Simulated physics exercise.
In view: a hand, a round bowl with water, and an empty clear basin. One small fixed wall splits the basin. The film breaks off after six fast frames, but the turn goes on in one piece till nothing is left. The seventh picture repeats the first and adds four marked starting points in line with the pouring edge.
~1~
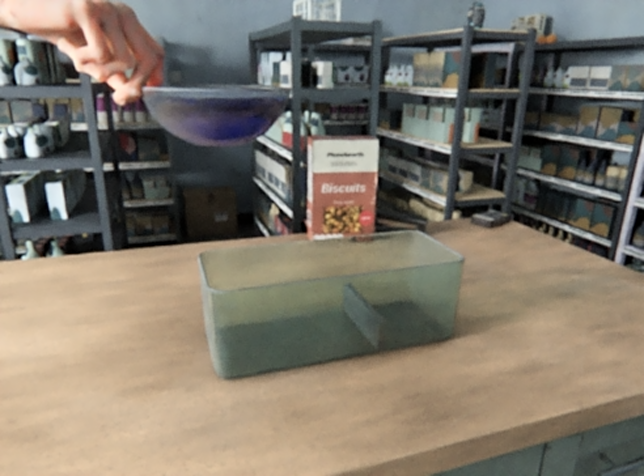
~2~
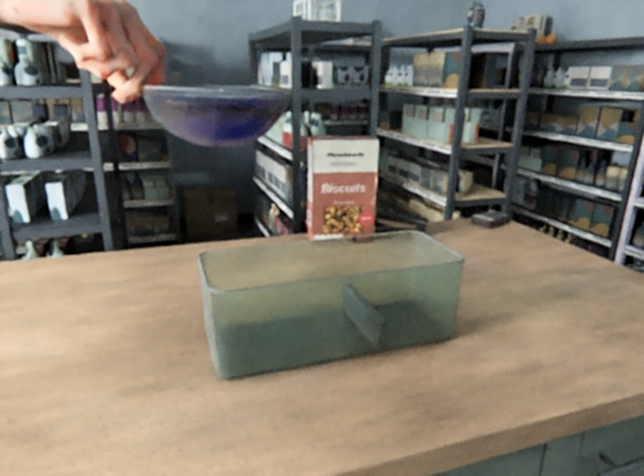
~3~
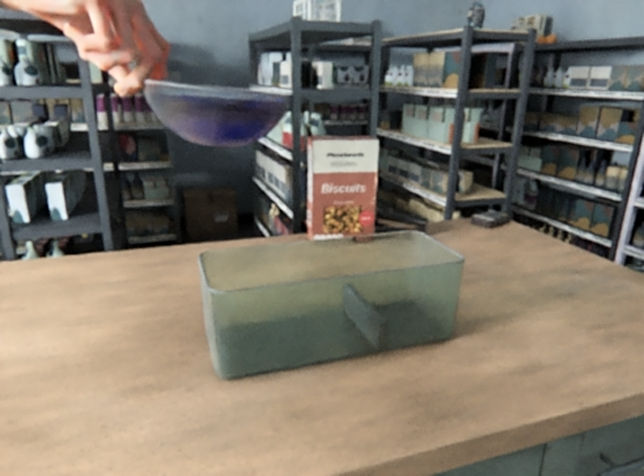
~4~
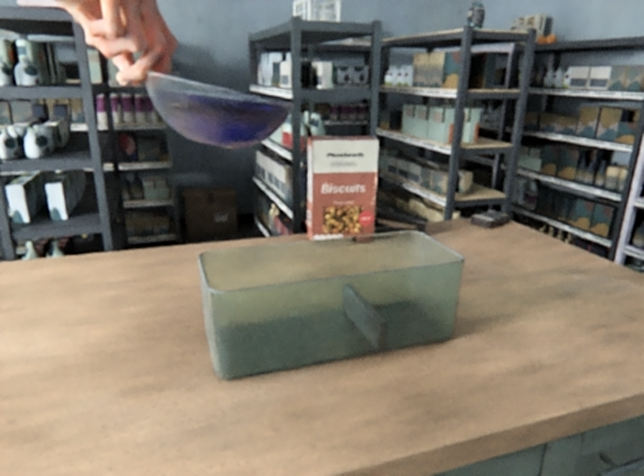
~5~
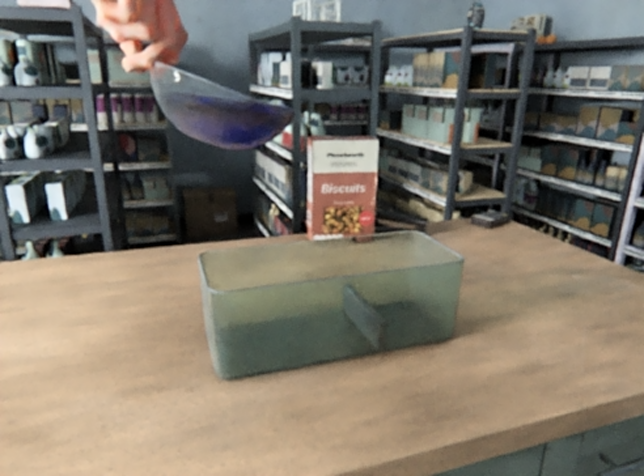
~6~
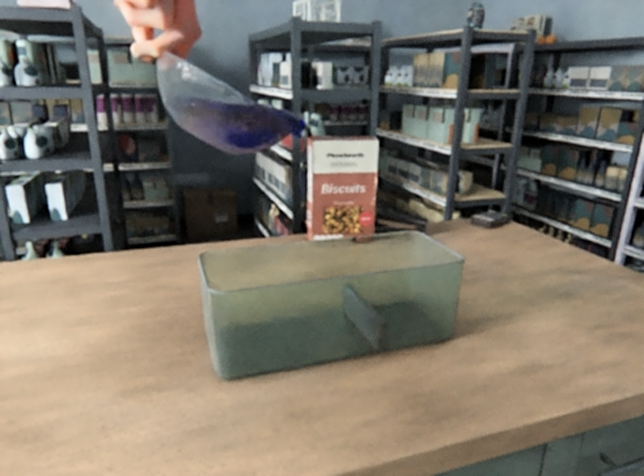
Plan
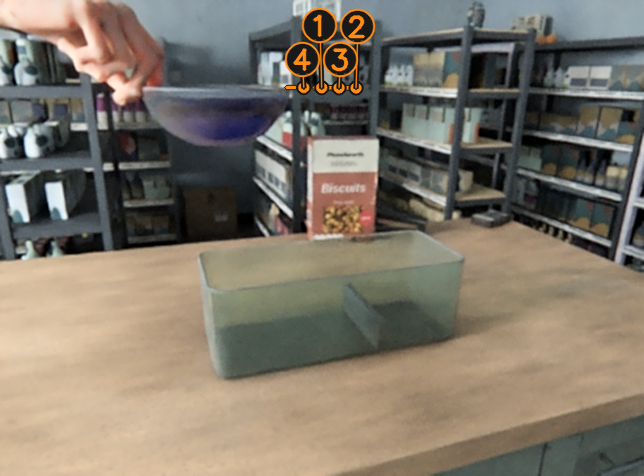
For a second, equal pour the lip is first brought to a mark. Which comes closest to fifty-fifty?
1 works best here.
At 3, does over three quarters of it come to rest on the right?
No, it does not.
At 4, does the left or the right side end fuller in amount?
The left side.
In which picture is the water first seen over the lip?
In picture 5.
In orange, 1 at (321, 87); 2 at (356, 88); 3 at (339, 87); 4 at (303, 87).
For dot 1, about 48 % ends left of the wall and 48 % right of it; 5 % is lost outside.
For dot 2, about 28 % ends left of the wall and 67 % right of it; 6 % is lost outside.
For dot 3, about 37 % ends left of the wall and 59 % right of it; 4 % is lost outside.
For dot 4, about 68 % ends left of the wall and 28 % right of it; 5 % is lost outside.
